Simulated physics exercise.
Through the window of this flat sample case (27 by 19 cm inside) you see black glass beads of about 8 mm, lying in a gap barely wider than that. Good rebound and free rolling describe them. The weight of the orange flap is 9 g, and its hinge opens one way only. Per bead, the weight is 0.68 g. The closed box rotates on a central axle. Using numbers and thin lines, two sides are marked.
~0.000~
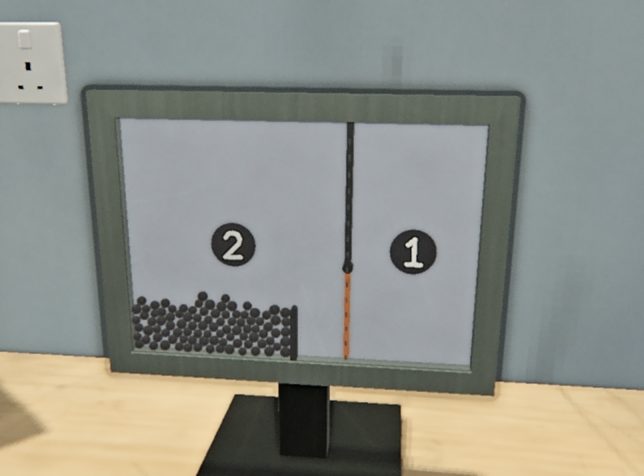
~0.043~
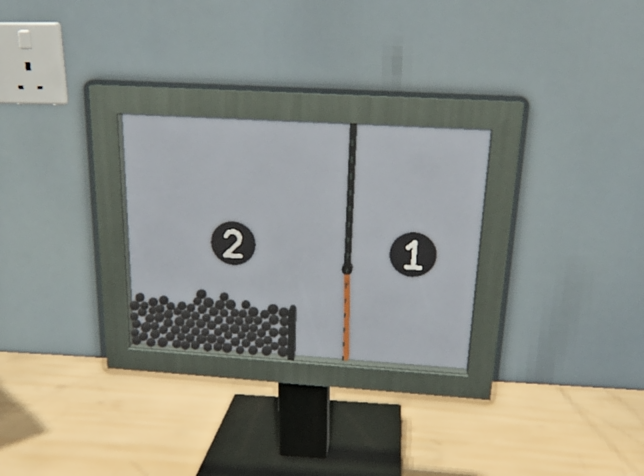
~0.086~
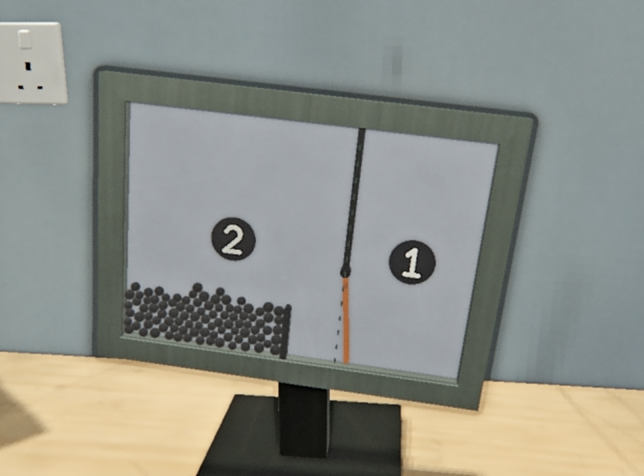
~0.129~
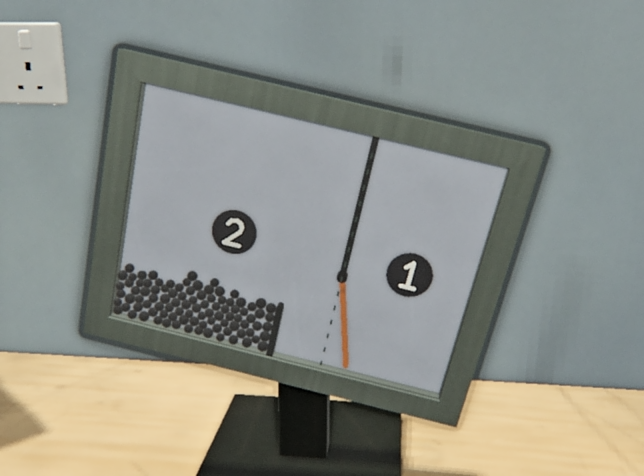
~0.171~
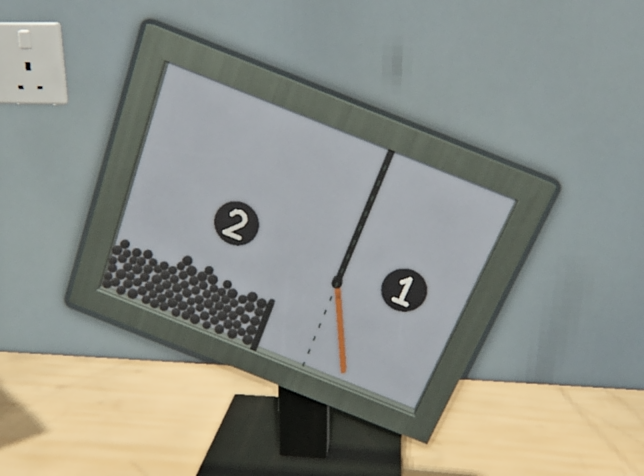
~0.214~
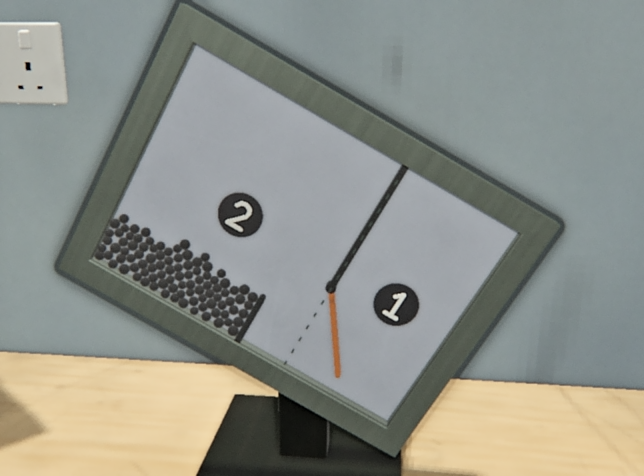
Against a blue-grey wall, a framed case of black beads tilting clockwise on a stand, its orange flap swinging off a dashed line.
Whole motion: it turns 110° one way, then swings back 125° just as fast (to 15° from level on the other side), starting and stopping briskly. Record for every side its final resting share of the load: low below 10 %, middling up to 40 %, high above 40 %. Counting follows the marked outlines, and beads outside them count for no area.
Final shares: No. 1: High; 2: Middling.
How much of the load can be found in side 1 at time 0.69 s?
About 10 percent.
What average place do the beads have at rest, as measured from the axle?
Right: About 7 cm; below: About 6 cm.
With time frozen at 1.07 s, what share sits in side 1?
Share: Near 35 %.
After 0.69 s, it stands 110° clockwise; the beads' middle is in line with and 2 cm below the centre; no. 1, 10 %, no. 2, 90 %; orange flap open 88°.
After 1.07 s, it stands 47° clockwise; the beads' middle is 3 cm right of and 4 cm below the centre; no. 1, 35 %, no. 2, 65 %; orange flap open 52°.
After 1.45 s, it stands 15° anticlockwise; the beads' middle is 8 cm right of and 5 cm below the centre; no. 1, 65 %, no. 2, 35 %; orange flap open 48°.
Settled by 2.2 s, it stands 15° anticlockwise; no. 1, 65 %, no. 2, 35 %; orange flap open 47°.
